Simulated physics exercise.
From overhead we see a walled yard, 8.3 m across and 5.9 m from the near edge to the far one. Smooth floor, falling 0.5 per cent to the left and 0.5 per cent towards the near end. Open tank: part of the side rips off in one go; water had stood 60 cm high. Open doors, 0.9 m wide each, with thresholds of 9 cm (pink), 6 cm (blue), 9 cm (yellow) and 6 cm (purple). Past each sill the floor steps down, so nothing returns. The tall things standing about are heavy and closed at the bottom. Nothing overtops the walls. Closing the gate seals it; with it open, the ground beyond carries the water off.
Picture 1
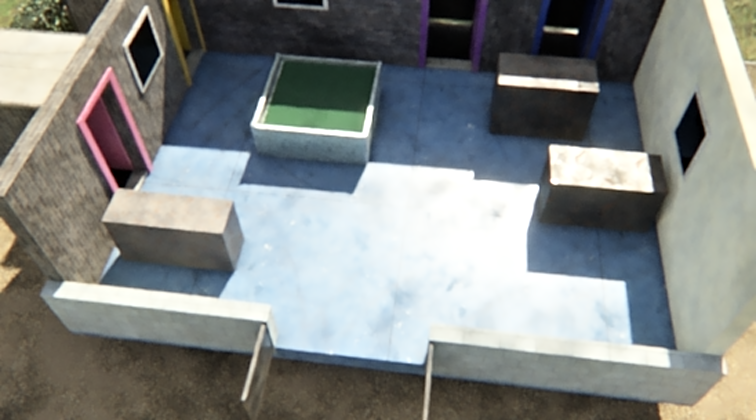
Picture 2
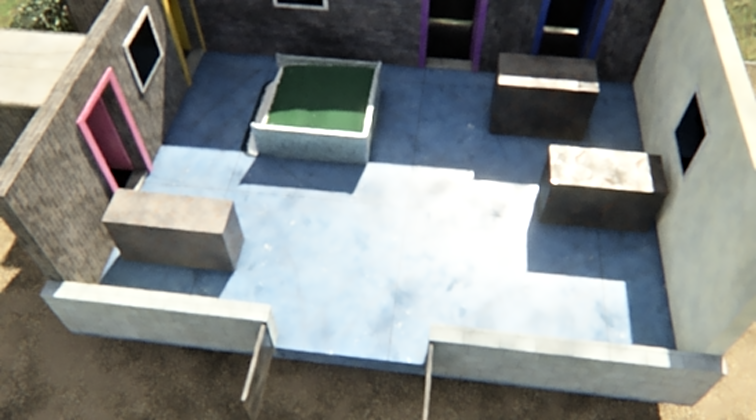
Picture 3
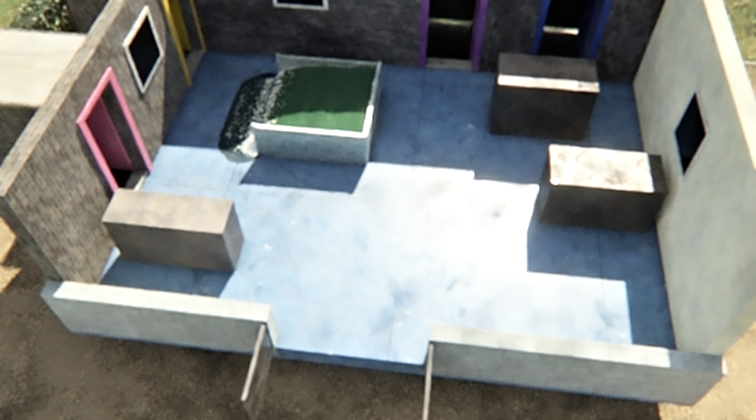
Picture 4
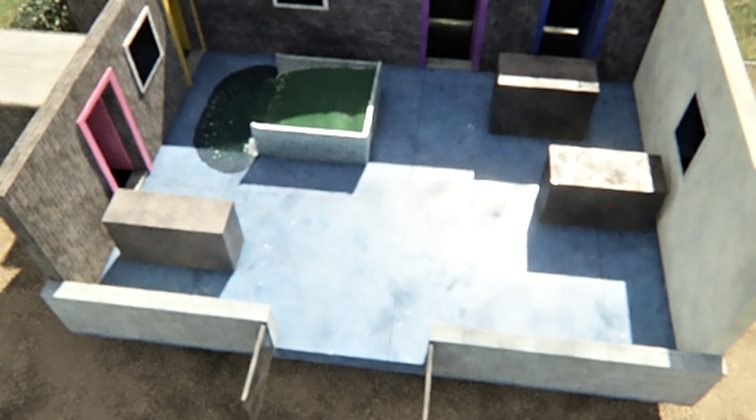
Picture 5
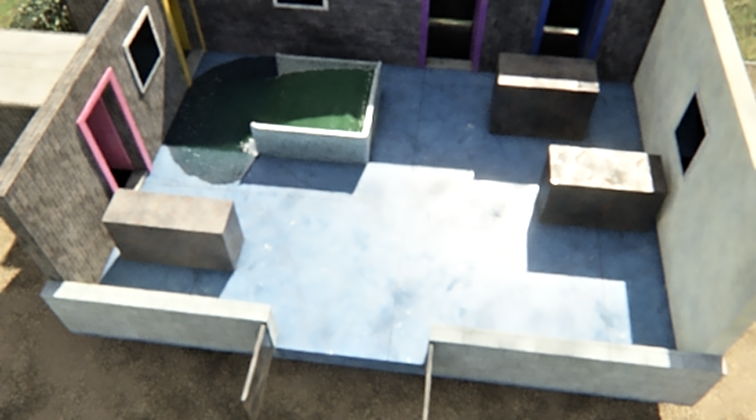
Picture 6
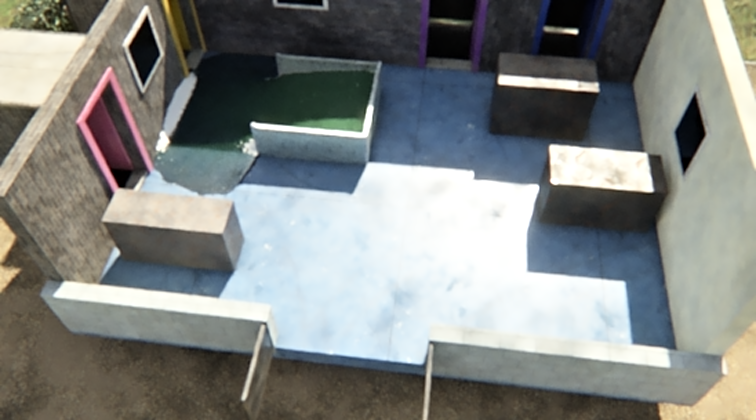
Dark green water pouring from the broken left side of an open tank, spreading across a walled yard's blue floor to the left wall.
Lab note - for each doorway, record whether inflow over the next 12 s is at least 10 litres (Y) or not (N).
The pink door will overshoot the limit. The blue door will undershoot the limit. The yellow door will overshoot the limit. The purple door will undershoot the limit.
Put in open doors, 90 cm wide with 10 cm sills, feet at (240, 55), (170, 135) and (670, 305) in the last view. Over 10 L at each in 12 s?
Note, doorways in listed order: Goes beyond, goes beyond, stays short.
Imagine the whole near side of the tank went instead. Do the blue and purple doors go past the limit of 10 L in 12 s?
Short answer, against that limit: Blue is fine, purple is fine.
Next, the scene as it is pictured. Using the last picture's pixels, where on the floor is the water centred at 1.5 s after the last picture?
Near (236, 126).
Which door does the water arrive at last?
The answer is the blue door.
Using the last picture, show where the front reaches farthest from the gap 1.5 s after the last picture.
About pixel (88, 309).
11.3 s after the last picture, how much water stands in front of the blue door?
Close to 3.0 cm of depth.
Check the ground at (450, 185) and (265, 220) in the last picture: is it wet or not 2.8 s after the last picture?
I'd call them spared and then drenched.
Then, 0.7 s after the last picture water covers 15 % of the floor and is deepest (41 cm) near (175, 118); pink door 13 cm at the sill, 0 L in, blue door not reached, yellow door 28 cm at the sill, 29 L in, purple door not reached.
Then, 1.5 s after the last picture water covers 20 % of the floor and is deepest (36 cm) near (204, 55); pink door 14 cm at the sill, 9 L in, blue door not reached, yellow door 29 cm at the sill, 118 L in, purple door not reached.
Then, 2.8 s after the last picture water covers 35 % of the floor and is deepest (22 cm) near (93, 299); pink door 14 cm at the sill, 23 L in, blue door not reached, yellow door 20 cm at the sill, 223 L in, purple door not reached.
Then, 6.3 s after the last picture water covers 80 % of the floor and is deepest (11 cm) near (631, 87); pink door 10 cm at the sill, 47 L in, blue door 2 cm at the sill, 0 L in, yellow door 6 cm at the sill, 261 L in, purple door 3 cm at the sill, 0 L in.
Then, 11.3 s after the last picture water covers 95 % of the floor and is deepest (6 cm) near (595, 367); pink door 5 cm at the sill, 48 L in, blue door 3 cm at the sill, 0 L in, yellow door 4 cm at the sill, 262 L in, purple door 1 cm at the sill, 0 L in.
